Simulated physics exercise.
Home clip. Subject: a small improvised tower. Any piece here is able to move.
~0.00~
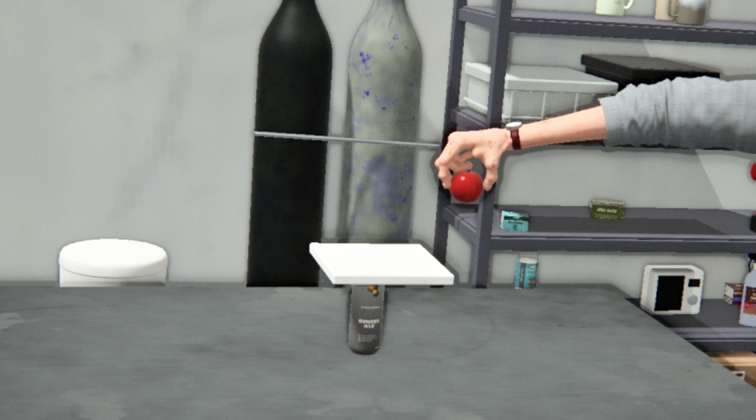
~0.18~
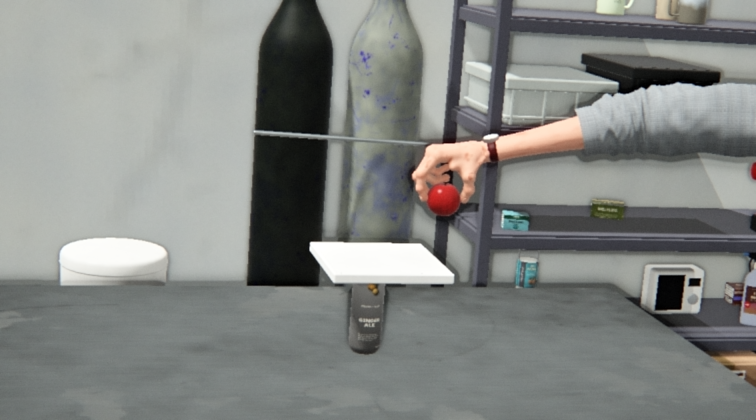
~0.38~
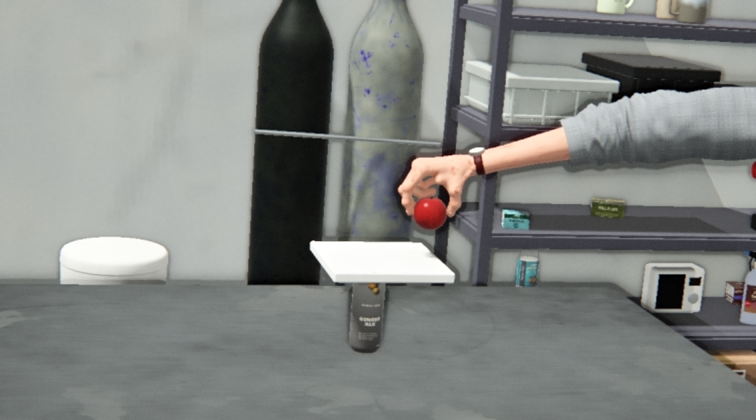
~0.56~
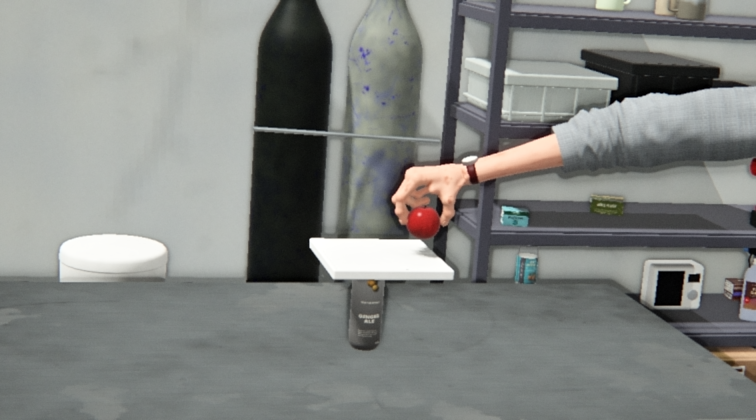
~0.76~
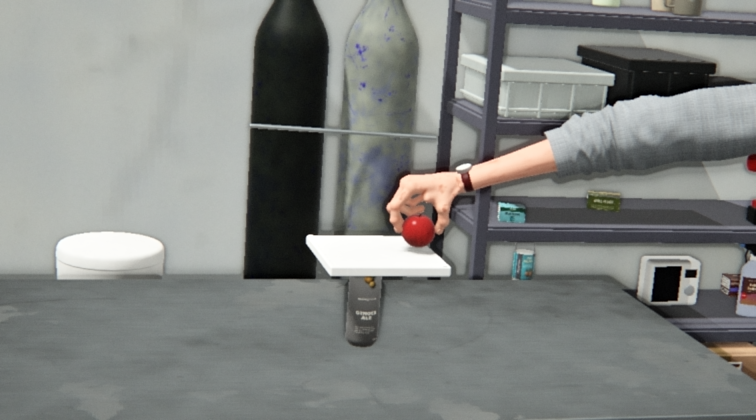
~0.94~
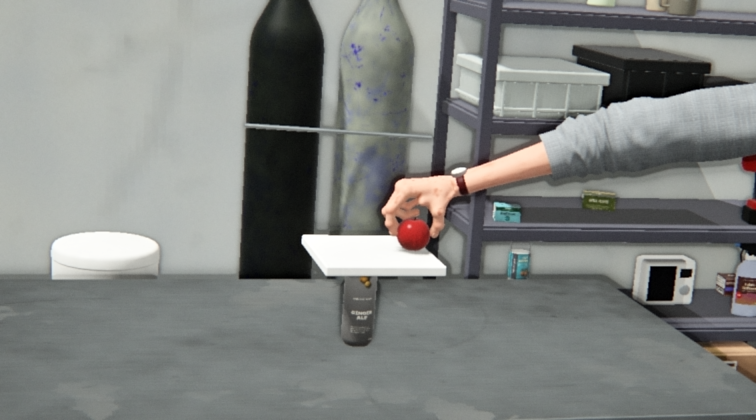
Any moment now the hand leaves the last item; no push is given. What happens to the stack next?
The stack is left disturbed.
After 1.24 s, red apple now fallen; white lid tipped 48° from how it was.
After 1.34 s, white lid now fallen.
After 1.54 s, things are still on the move.
After 1.74 s, red apple resting near (431, 327).
By the end (2.0 s), fallen, red apple and white lid; grey can in place. The stack comes apart.
